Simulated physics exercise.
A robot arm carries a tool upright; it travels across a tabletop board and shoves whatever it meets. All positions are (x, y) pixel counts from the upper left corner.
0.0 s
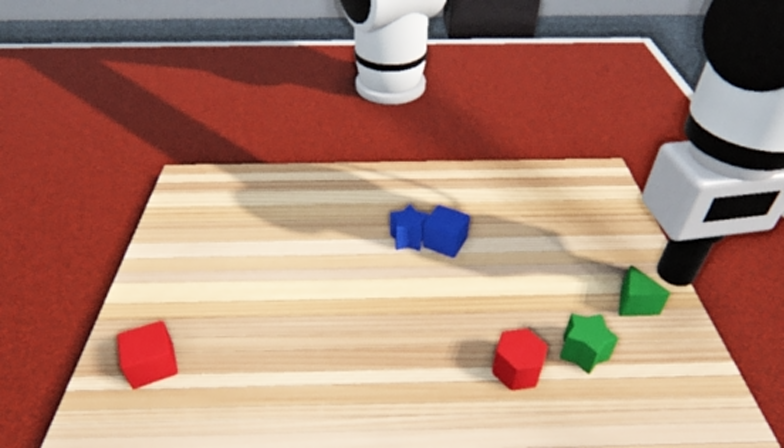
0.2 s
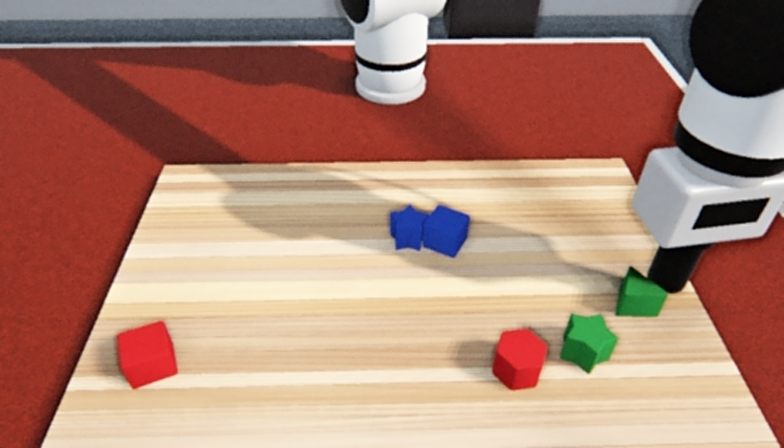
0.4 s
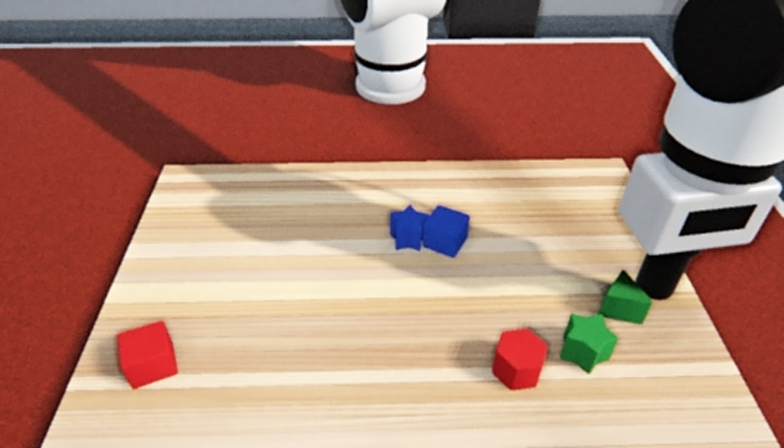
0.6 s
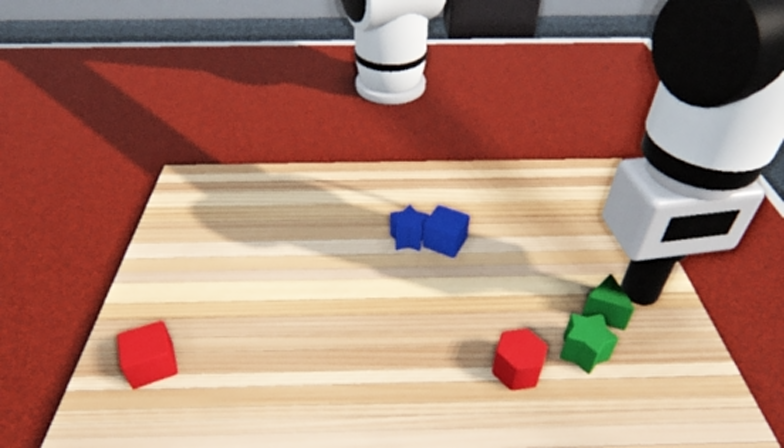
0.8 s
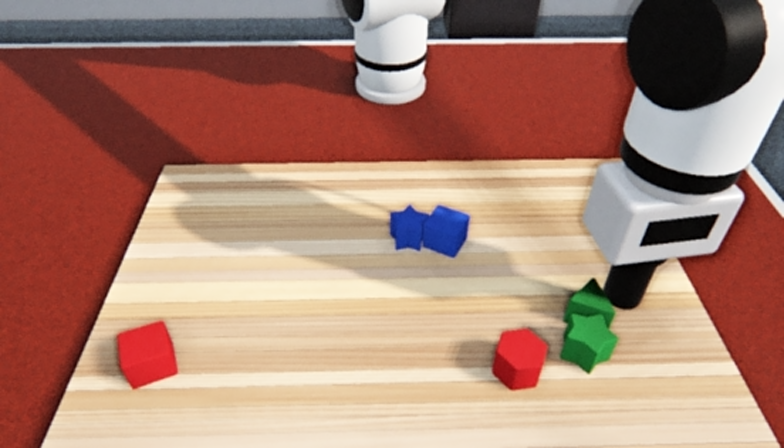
On a wooden board with red, blue and green blocks, a robot arm's black tip pushed the green triangular block left until it sat right behind the green star, while the other blocks stayed put.
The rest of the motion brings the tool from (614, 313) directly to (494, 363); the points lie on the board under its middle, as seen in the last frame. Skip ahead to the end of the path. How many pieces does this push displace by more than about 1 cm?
The way I see it, the answer is three or more.
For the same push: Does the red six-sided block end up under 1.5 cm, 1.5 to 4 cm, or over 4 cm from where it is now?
The distance will be above 4 cm.
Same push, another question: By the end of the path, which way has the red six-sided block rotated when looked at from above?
From above, counter-clockwise.
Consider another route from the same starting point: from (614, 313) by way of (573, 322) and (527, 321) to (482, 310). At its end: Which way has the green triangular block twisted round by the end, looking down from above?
Looking down: Anticlockwise.
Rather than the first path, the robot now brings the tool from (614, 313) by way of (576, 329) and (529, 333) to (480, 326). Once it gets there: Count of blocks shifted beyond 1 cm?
I foresee two blocks being moved.
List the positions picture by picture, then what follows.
Tip of the tool at (674, 275), middles of tops, red six-sided block at (522, 348), green star-shaped block at (592, 330), green triangular block at (644, 283), in the first picture.
Tool at (665, 282), green triangular block at (642, 284), in the second picture.
Tool at (653, 288), green triangular block at (628, 288), in the third picture.
Tool at (639, 293), green triangular block at (612, 292), in the fourth picture.
Tool at (621, 297), red six-sided block at (522, 348), green star-shaped block at (592, 330), green triangular block at (594, 296), in the fifth picture.
What follows on the original path. One third of the way, tool at (581, 314); green star-shaped block at (587, 343), turned 15° anticlockwise; green triangular block at (551, 311).
Two thirds of the way, tool at (541, 330); red six-sided block at (512, 353), turned 25° anticlockwise; green star-shaped block at (578, 357), turned 65° anticlockwise; green triangular block at (506, 317).
At the end, tool at (497, 348); red six-sided block at (486, 378), turned 70° anticlockwise; green star-shaped block at (578, 357), turned 65° anticlockwise; green triangular block at (470, 322), turned 65° clockwise.
